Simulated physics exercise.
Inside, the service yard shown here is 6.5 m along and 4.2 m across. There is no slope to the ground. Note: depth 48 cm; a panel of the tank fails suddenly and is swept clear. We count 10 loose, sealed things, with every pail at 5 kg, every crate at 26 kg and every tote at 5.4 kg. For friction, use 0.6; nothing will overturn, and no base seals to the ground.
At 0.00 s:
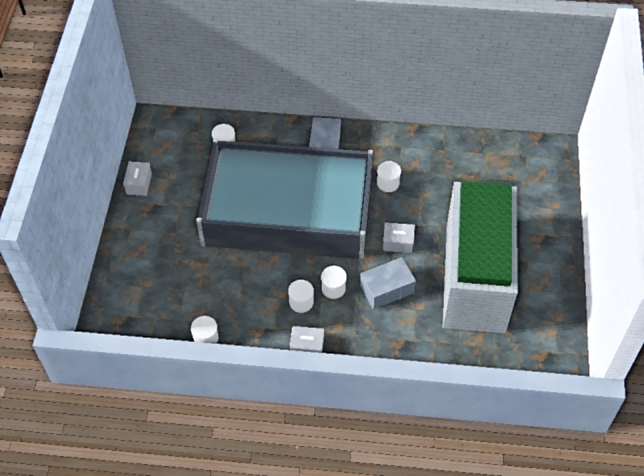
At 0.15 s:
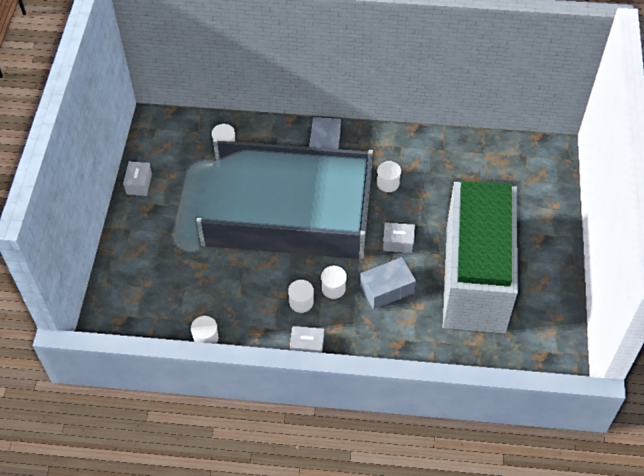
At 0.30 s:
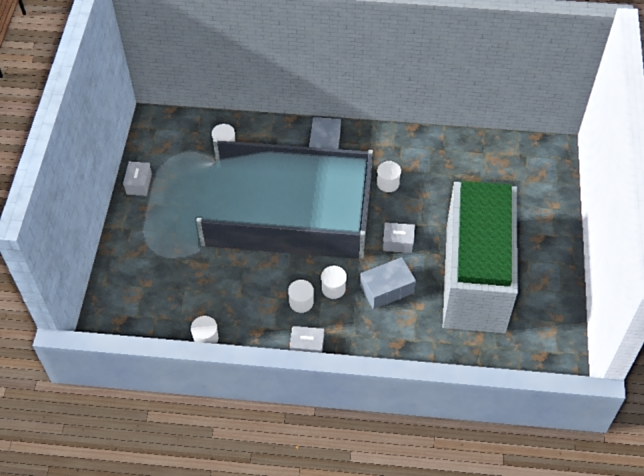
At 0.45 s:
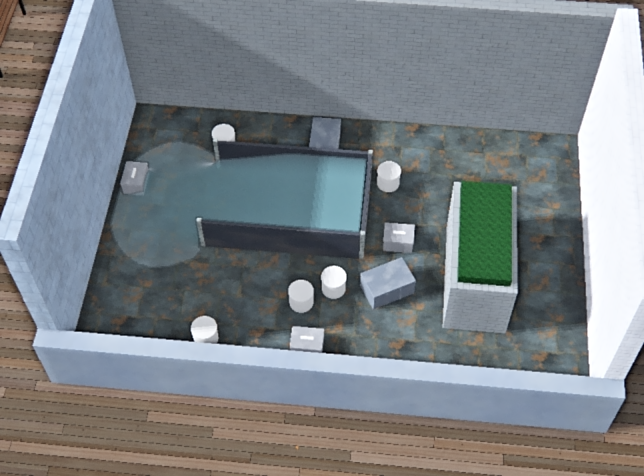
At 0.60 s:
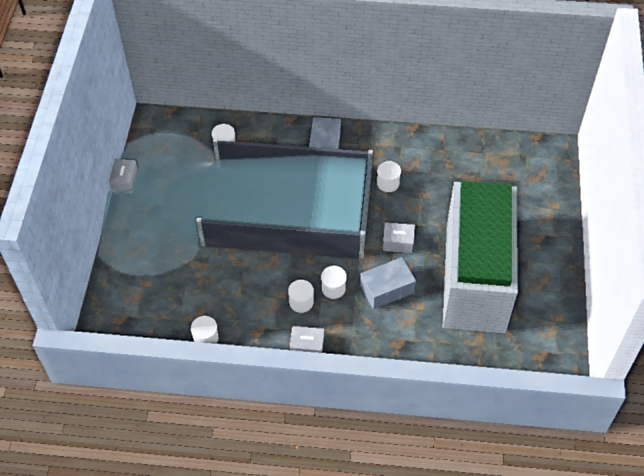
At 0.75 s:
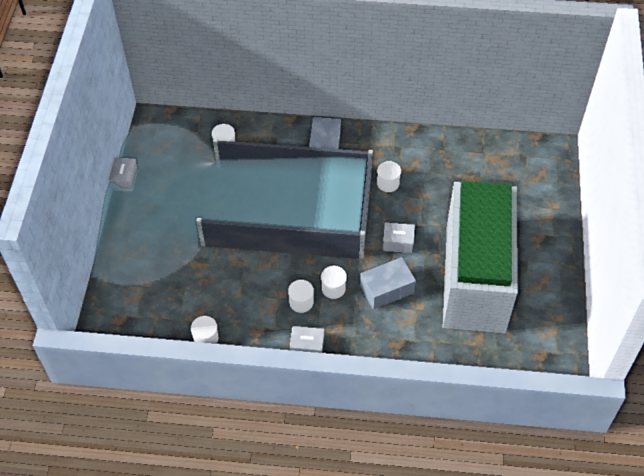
Water pours from the tank's open left end, spreads across the floor and nudges a grey box left.
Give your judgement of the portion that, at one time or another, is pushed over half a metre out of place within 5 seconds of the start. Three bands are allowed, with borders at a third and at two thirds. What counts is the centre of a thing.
That would be from a third to two thirds of them.
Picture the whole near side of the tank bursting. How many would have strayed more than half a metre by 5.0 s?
6.
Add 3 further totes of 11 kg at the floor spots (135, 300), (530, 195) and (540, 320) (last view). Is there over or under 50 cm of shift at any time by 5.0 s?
In the order asked: Farther than that, not as far, not as far.
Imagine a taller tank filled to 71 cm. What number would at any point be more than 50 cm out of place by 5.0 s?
Then the count would be 7.
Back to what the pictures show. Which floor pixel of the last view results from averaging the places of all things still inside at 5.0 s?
The centre is close to (378, 234).
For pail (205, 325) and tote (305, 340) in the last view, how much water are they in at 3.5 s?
Around 4 cm and 5 cm.
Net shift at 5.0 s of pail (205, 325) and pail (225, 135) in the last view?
140 cm and 250 cm.
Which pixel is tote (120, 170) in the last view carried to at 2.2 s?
About pixel (138, 104).
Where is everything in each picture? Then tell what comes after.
The first frame shows a tote at (137, 173), on the bottom; a pail at (389, 170), on the bottom; water covers 2.7 m2; 0 of 10 have shifted.
The second frame shows a tote at (137, 173), on the bottom; a pail at (389, 170), on the bottom; water covers 3.3 m2; 0 of 10 have shifted.
The third frame shows a tote at (137, 173) rests on the ground; a pail at (389, 170), on the bottom; 4.1 m2 under water; 0 of 10 have shifted.
The fourth frame shows a tote at (134, 173) rests on the ground, 4 cm from its start; a pail at (389, 170), on the bottom; water covers 5.0 m2; 0 of 10 have shifted.
The fifth frame shows a tote at (122, 171) rests on the ground, 20 cm from its start; a pail at (389, 170), on the bottom; water covers 5.8 m2; 1 of 10 have shifted.
The sixth frame shows a tote at (122, 169) floats, 20 cm from its start; a pail at (389, 170), on the bottom; 6.1 m2 under water; 1 of 10 have shifted.
After 1.1 s 0 of 10 are over 50 cm from their spots; 1 afloat.
After 2.2 s 1 of 10 are over 50 cm from their spots; 1 afloat.
After 3.5 s 3 of 10 are over 50 cm from their spots; 2 afloat.
After 5.0 s 5 of 10 are over 50 cm from their spots, and 5 have been at some point; 3 afloat.
